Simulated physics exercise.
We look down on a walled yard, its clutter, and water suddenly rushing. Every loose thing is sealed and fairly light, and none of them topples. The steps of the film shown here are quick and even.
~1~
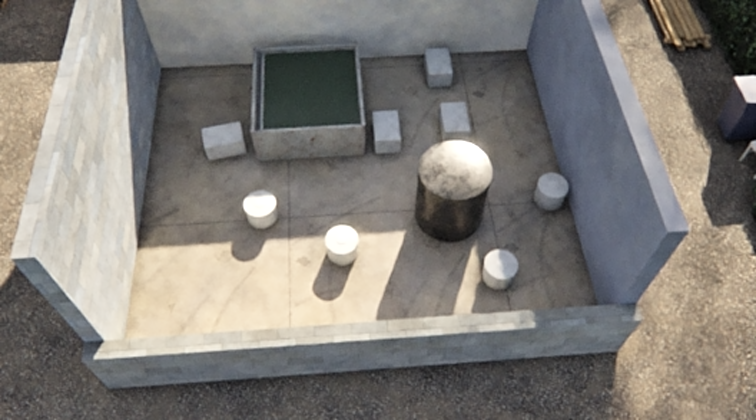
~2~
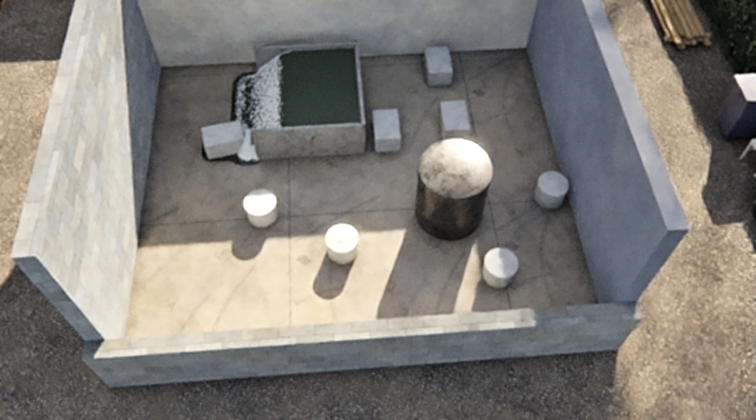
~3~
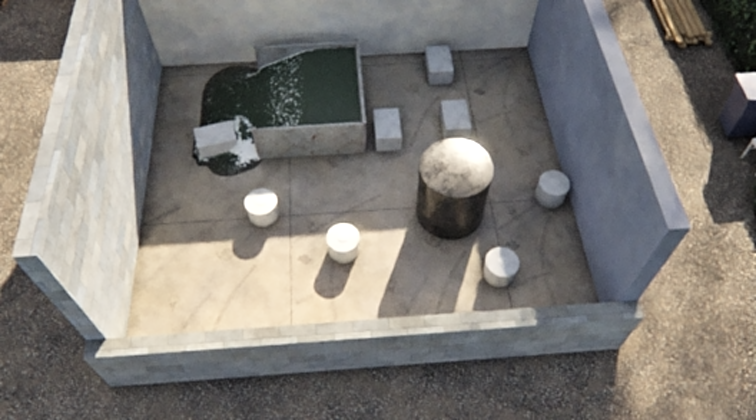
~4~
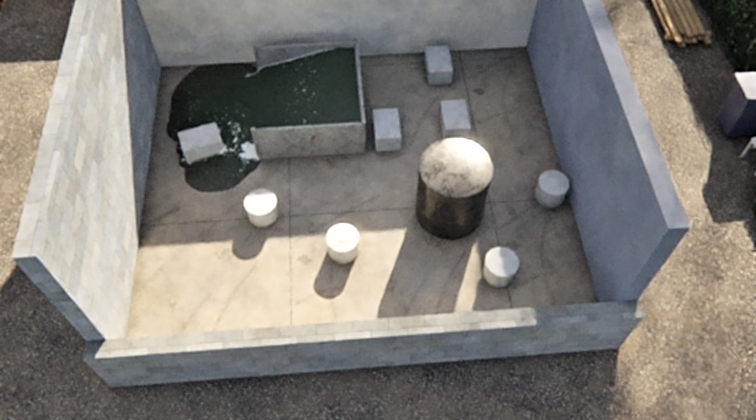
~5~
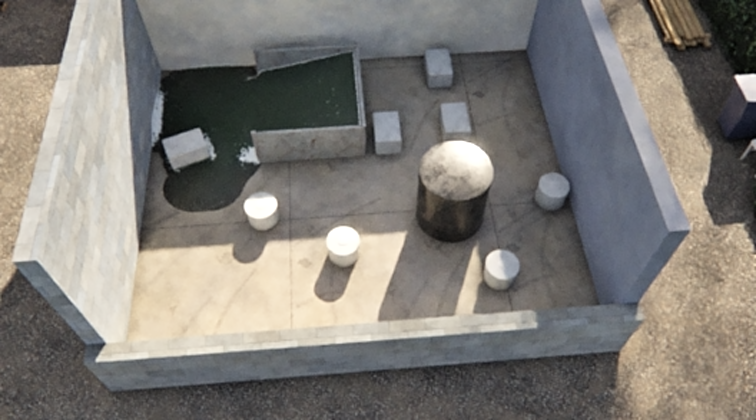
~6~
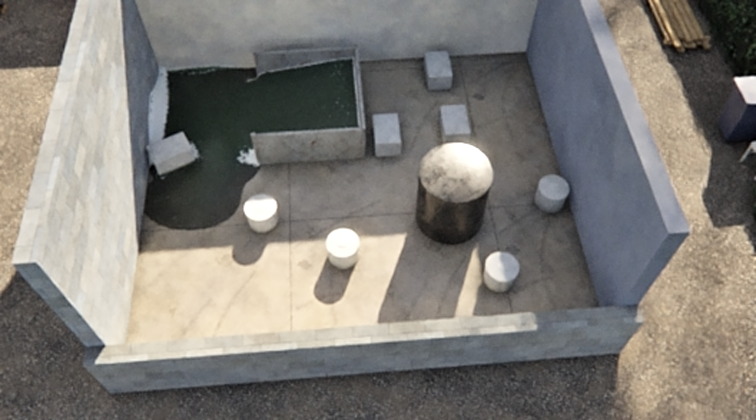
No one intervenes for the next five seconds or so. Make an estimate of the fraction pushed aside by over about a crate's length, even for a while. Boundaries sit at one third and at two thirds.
Share shifted well: Low, below a third.
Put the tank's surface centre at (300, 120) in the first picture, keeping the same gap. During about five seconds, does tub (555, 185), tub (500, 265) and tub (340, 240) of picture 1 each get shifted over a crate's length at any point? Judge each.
First never went far, then never went far, then never went far.
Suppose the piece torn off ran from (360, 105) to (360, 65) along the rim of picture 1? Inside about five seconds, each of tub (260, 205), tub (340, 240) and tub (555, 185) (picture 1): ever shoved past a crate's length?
Object by object: Short of it, short of it, covered the distance.
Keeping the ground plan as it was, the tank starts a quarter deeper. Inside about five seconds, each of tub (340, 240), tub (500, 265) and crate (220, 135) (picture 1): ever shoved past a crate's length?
Result by item: Didn't cover it; didn't cover it; covered it.
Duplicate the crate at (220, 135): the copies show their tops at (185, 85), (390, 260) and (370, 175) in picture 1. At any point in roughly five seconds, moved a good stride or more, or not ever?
Results - 1: Ends up far away; 2: Doesn't go far; 3: Doesn't go far.
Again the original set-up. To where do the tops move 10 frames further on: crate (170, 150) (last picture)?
It should be at roughly (182, 253).
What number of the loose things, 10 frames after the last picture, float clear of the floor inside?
In total, 0.
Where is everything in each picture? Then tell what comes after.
In the first frame, a crate at (222, 135), on the bottom; a crate at (386, 125) rests on the ground; 0 of 8 have shifted.
In the second frame, a crate at (222, 133), on the bottom; a crate at (386, 124) rests on the ground; 0 of 8 have shifted.
In the third frame, a crate at (215, 134), on the bottom, close to its start; a crate at (387, 123), on the bottom; 1 of 8 have shifted.
In the fourth frame, a crate at (200, 137), on the bottom, a stride from its start; a crate at (387, 123) rests on the ground; 1 of 8 have shifted.
In the fifth frame, a crate at (184, 143) rests on the ground, a stride from its start; a crate at (387, 126) rests on the ground; 1 of 8 have shifted.
In the sixth frame, a crate at (169, 148), on the bottom, a stride from its start; a crate at (387, 128) rests on the ground; 1 of 8 have shifted.
A moment on, 1 of 8 are well off their spots; 0 afloat.
Next, 1 of 8 are well off their spots; 0 afloat.
Later, 1 of 8 are well off their spots; 1 afloat.
In the end, 1 of 8 are well off their spots, and 1 have been at some point; 0 afloat.
